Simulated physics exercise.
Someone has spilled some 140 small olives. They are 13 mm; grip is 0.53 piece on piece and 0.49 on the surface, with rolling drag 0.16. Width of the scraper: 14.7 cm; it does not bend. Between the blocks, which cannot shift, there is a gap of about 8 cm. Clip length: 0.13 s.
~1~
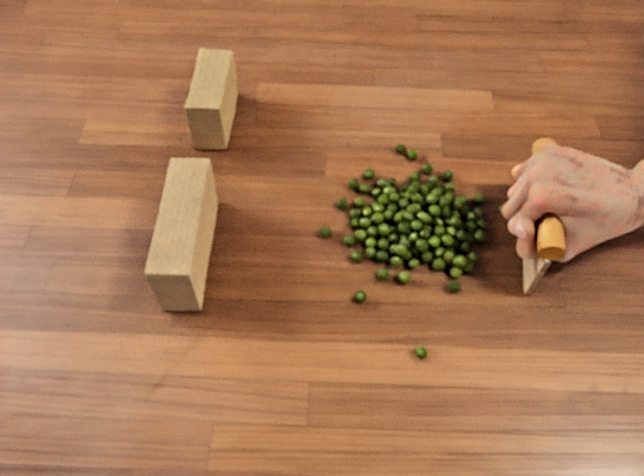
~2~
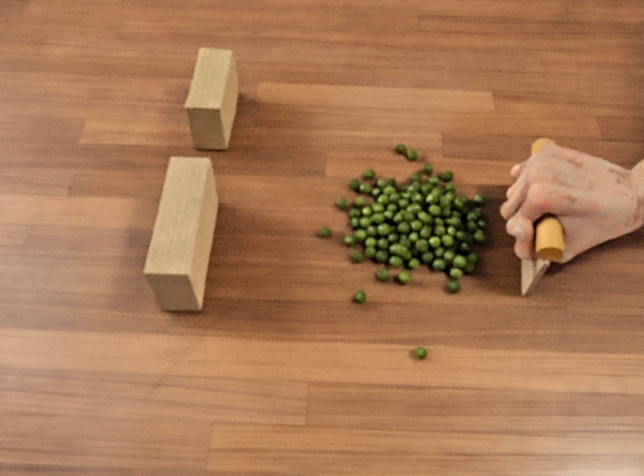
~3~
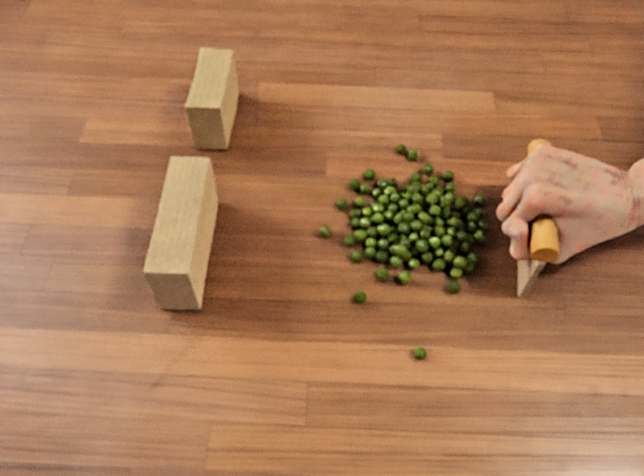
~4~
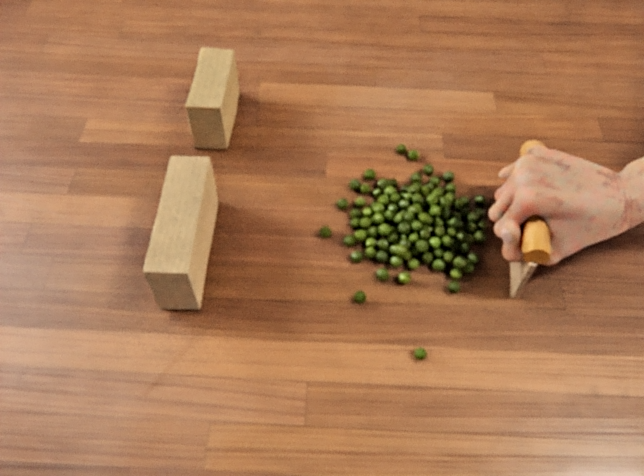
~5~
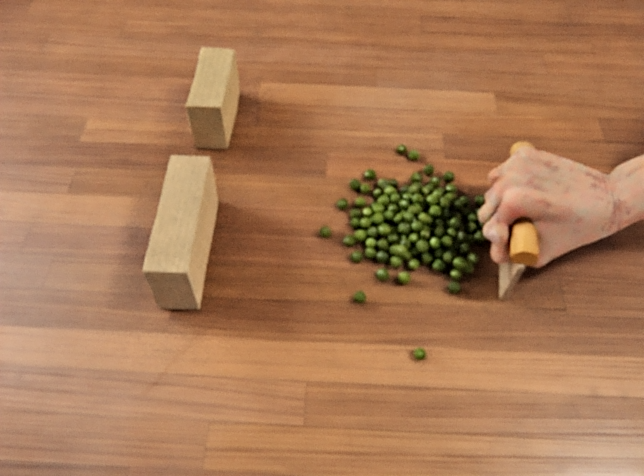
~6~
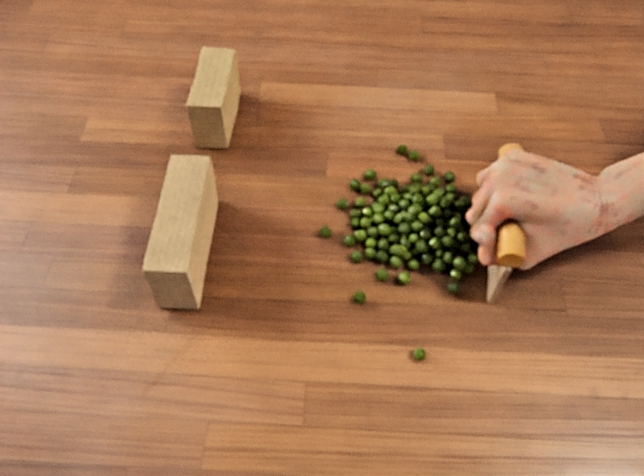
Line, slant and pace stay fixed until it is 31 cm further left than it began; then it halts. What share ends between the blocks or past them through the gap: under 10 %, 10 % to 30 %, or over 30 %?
Through the gap: Very little.
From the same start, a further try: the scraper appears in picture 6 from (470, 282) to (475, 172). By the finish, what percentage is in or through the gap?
Through 0.
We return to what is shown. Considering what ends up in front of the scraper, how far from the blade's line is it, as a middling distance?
Distance: Approx. 3 cm.
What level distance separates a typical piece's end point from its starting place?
Roughly 18 cm.
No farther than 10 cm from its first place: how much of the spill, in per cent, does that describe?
Close to 30 per cent finishes that near its start.
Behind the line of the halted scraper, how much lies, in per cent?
About 45 %.
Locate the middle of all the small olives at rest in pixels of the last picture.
Near pixel (251, 187).
Then, 0.27 s after the last picture, scraper 18 cm from its start, spill 17 cm wide; held up before the blocks 100 %.
Then, 0.55 s after the last picture, scraper 31 cm from its start, spill 26 cm wide; round the near block 15 %, held up before the blocks 85 %.
Then, 0.78 s after the last picture, scraper 32 cm from its start, spill 39 cm wide; round the near block 15 %, held up before the blocks 85 %.
In the end, in or through the gap 0 %, round the near block 15 %, round the far block 0 %, held up before the blocks 80 %.
